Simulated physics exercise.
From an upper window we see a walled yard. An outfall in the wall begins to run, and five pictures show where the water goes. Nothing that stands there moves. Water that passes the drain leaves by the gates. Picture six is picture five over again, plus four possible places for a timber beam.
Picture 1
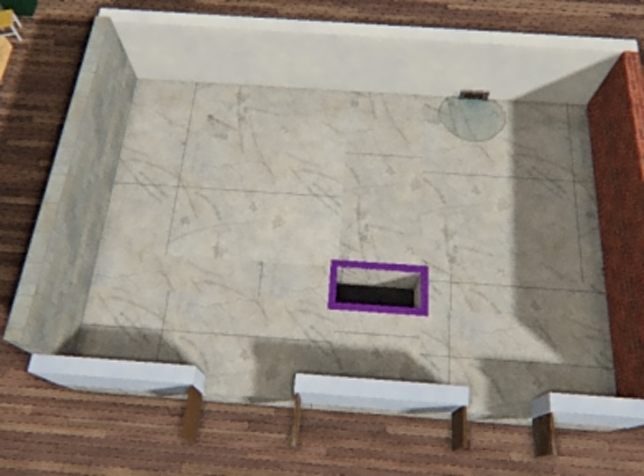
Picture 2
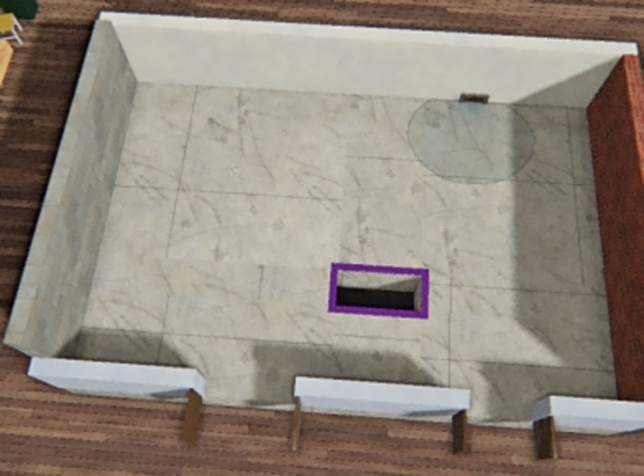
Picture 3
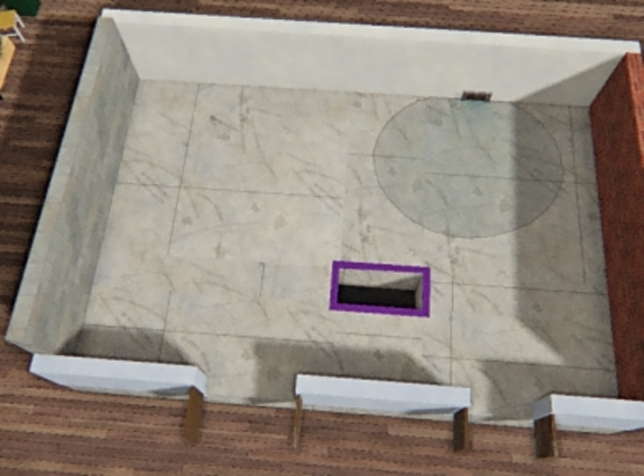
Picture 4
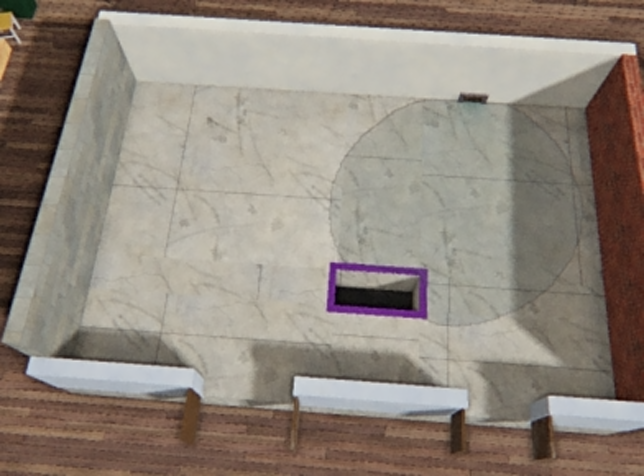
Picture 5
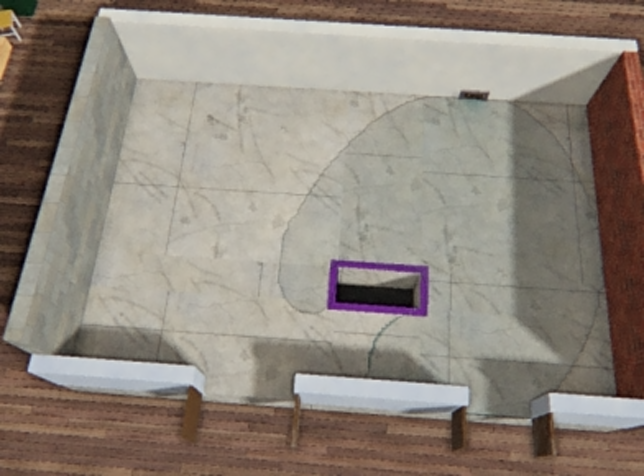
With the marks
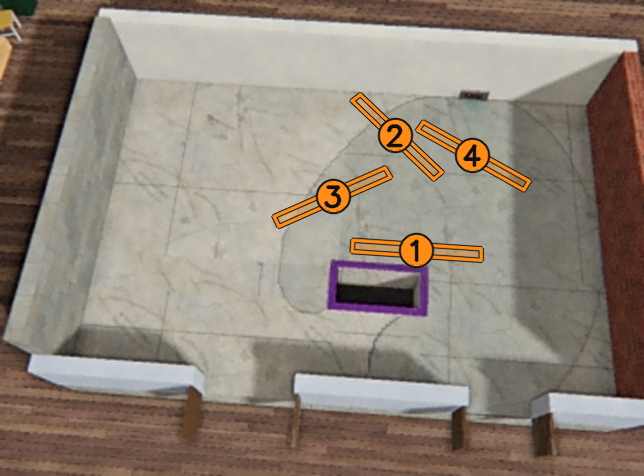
The video shows a walled yard from above as a thin, clear sheet of water spreads from a small outlet at the back wall across the pale floor, widening until it reaches around a purple-edged rectangular pit.
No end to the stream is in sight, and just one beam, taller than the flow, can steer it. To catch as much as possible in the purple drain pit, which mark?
Best: 3.
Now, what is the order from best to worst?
Best to worst: 3, 2, 4, 1.
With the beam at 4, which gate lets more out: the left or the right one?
The right one.
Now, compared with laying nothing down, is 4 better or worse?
Place 4 is worse.
In orange, 1 from (352, 245) to (481, 254); 2 from (356, 97) to (437, 175); 3 from (276, 221) to (387, 172); 4 from (420, 126) to (526, 185).
If 1 is chosen, about 3 % of the stream goes into the purple drain pit, about 93 % out by the gates.
If 2 is chosen, about 18 % of the stream goes into the purple drain pit, about 80 % out by the gates.
If 3 is chosen, about 38 % of the stream goes into the purple drain pit, about 57 % out by the gates.
If 4 is chosen, about 10 % of the stream goes into the purple drain pit, about 84 % out by the gates.
